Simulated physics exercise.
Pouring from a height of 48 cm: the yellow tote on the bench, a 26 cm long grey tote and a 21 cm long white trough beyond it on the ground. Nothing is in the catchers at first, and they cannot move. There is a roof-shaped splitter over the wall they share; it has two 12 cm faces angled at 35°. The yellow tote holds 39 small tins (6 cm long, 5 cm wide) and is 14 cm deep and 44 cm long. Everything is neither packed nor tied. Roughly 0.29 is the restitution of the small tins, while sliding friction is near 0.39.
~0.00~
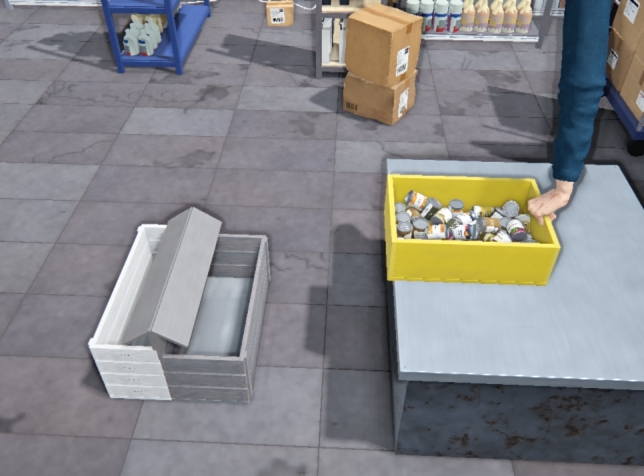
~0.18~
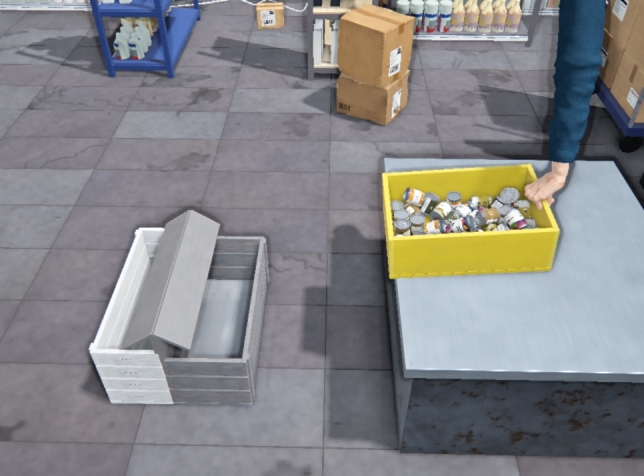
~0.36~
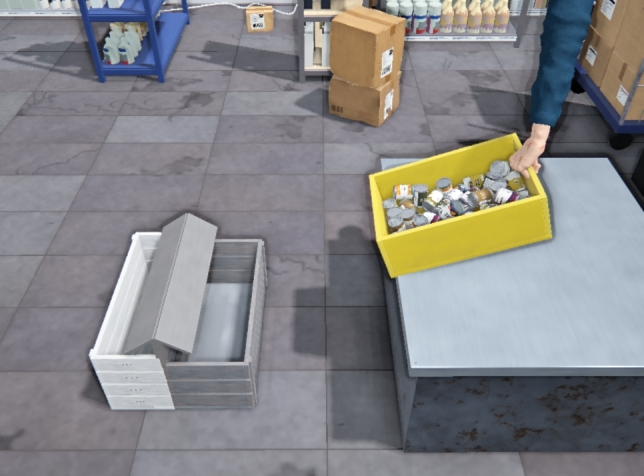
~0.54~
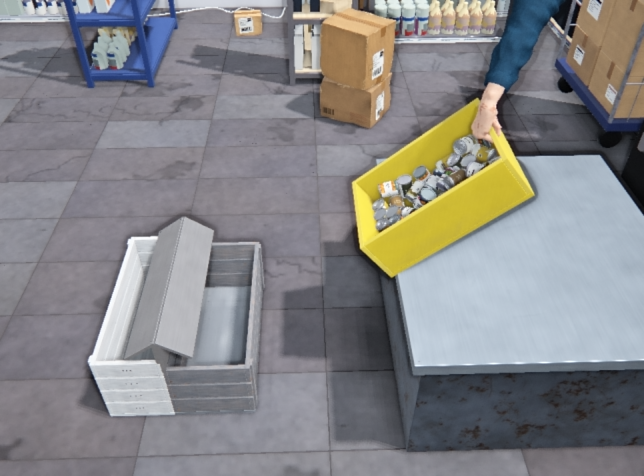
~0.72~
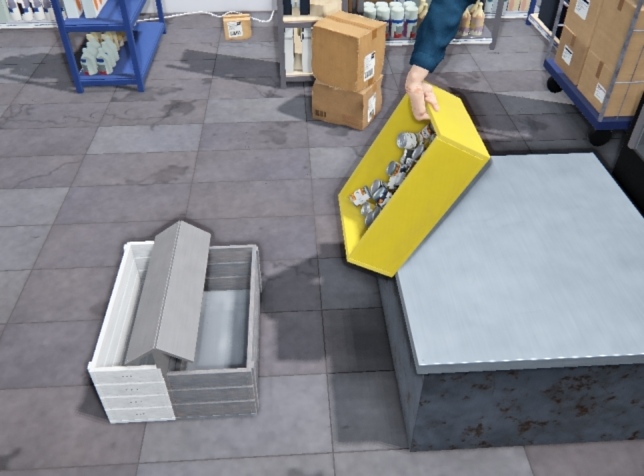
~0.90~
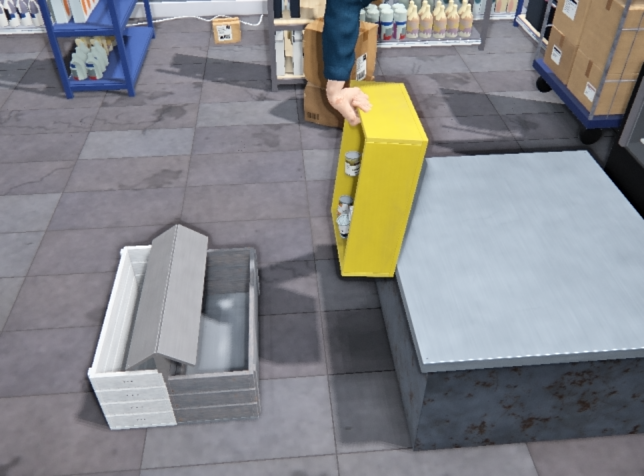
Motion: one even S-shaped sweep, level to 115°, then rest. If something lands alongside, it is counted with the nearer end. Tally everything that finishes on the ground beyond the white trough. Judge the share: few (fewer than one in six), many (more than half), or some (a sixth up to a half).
Few.
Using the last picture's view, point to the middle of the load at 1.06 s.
You'd find the load's middle at roughly (356, 211).
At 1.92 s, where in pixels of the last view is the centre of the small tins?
Estimated centre in the last picture: (291, 346).
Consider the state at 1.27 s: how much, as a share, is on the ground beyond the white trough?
By that time, roughly 0 percent.
After 1.06 s, tilt 100°; 37 still in the yellow tote and 2 in the air.
After 1.27 s, tilt 113°; 17 still in the yellow tote, 4 on the ground short of the grey tote and 18 in the air.
After 1.55 s, tilt 115°; 4 still in the yellow tote, 23 on the ground short of the grey tote and 12 in the air.
Outcome (at 1.92 s), 1 in the grey tote, 37 on the ground short of the grey tote and 1 on the ground beyond the white trough. Asked share, 1 of 39, 3 per cent.
